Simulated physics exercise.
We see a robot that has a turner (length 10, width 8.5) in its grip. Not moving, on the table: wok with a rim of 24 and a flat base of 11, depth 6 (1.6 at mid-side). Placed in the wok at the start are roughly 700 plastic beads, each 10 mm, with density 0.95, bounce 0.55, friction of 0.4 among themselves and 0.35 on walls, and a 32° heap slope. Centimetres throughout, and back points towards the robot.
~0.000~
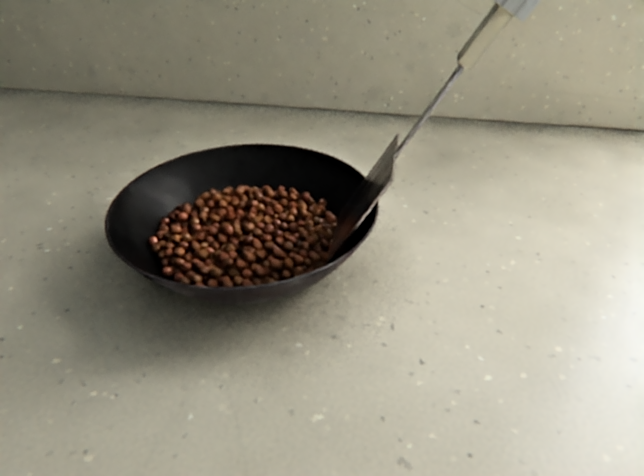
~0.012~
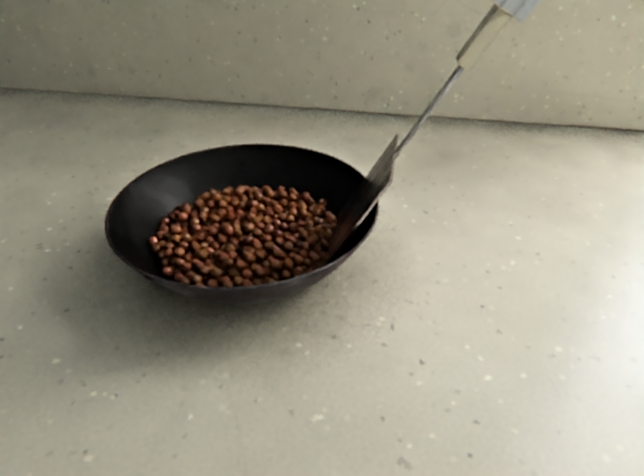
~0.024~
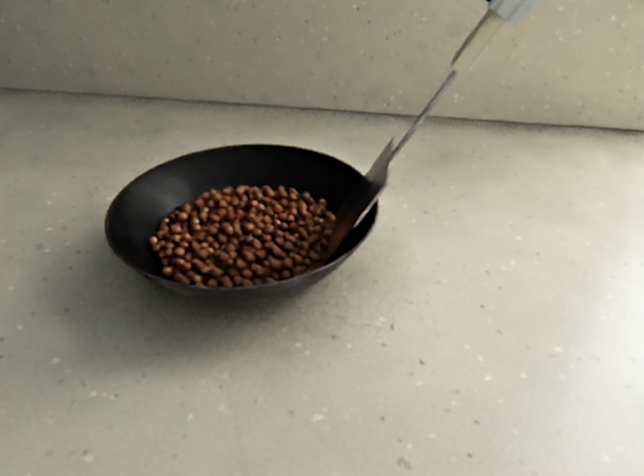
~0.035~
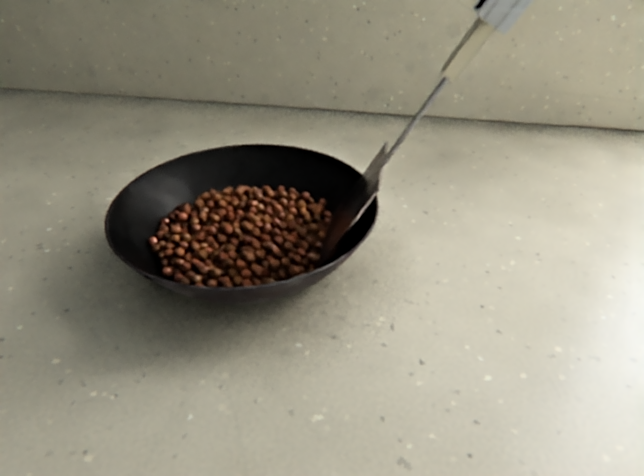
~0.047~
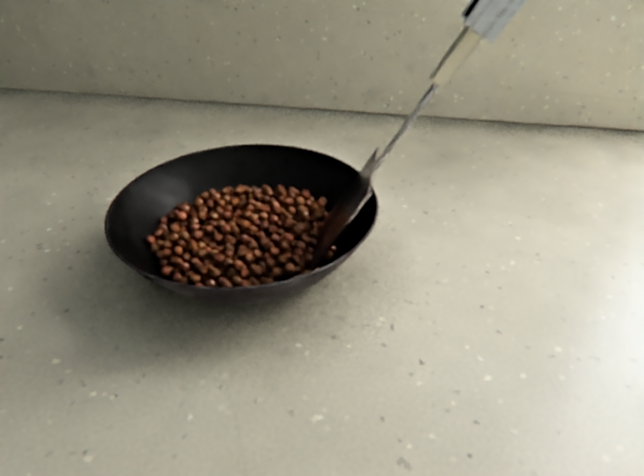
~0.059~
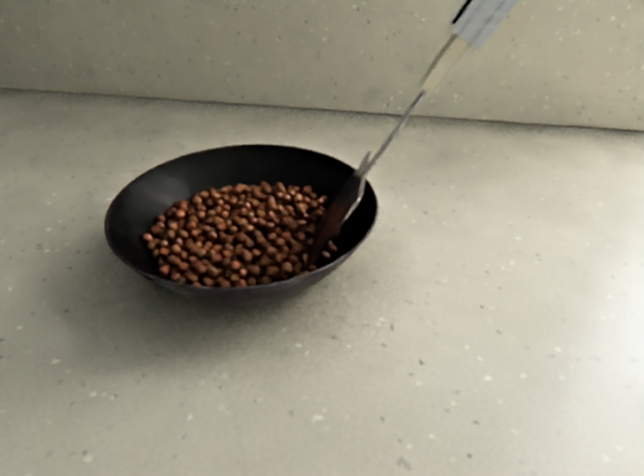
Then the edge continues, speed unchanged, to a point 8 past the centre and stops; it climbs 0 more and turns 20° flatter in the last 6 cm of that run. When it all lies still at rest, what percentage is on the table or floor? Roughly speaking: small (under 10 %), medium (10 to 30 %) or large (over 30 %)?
Roughly, medium, from 10 to 30 %.
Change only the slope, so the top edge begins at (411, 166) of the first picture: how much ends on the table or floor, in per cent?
15 percent or thereabouts.
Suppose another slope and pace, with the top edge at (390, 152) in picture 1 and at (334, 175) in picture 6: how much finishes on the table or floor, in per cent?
Some 45 percent ends up on the table or floor.
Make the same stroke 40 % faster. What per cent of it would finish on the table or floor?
Approx. 25 per cent.
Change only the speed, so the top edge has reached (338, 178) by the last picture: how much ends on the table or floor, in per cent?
Roughly 40 per cent.
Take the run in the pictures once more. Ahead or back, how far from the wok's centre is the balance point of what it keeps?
I'd say it's roughly 3.5 cm toward the front.
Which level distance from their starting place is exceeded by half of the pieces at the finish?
Level distance of roughly 5 cm.
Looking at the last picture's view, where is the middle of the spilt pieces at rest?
Resting centre: About (80, 241).
By 0.14 s, sloping 61°, highest piece 5 above the table; 699 in the wok.
By 0.23 s, sloping 54°, highest piece 7 above the table; 699 in the wok.
By 0.47 s, sloping 41°, highest piece 7 above the table; 581 in the wok, 111 on the table or floor, 7 on the blade or in flight.
By 1.52 s, sloping 41°, highest piece 7 above the table; 579 in the wok, 120 on the table or floor.
Final count, 579 in the wok, 120 on the table or floor. That is 17 % on the table or floor.
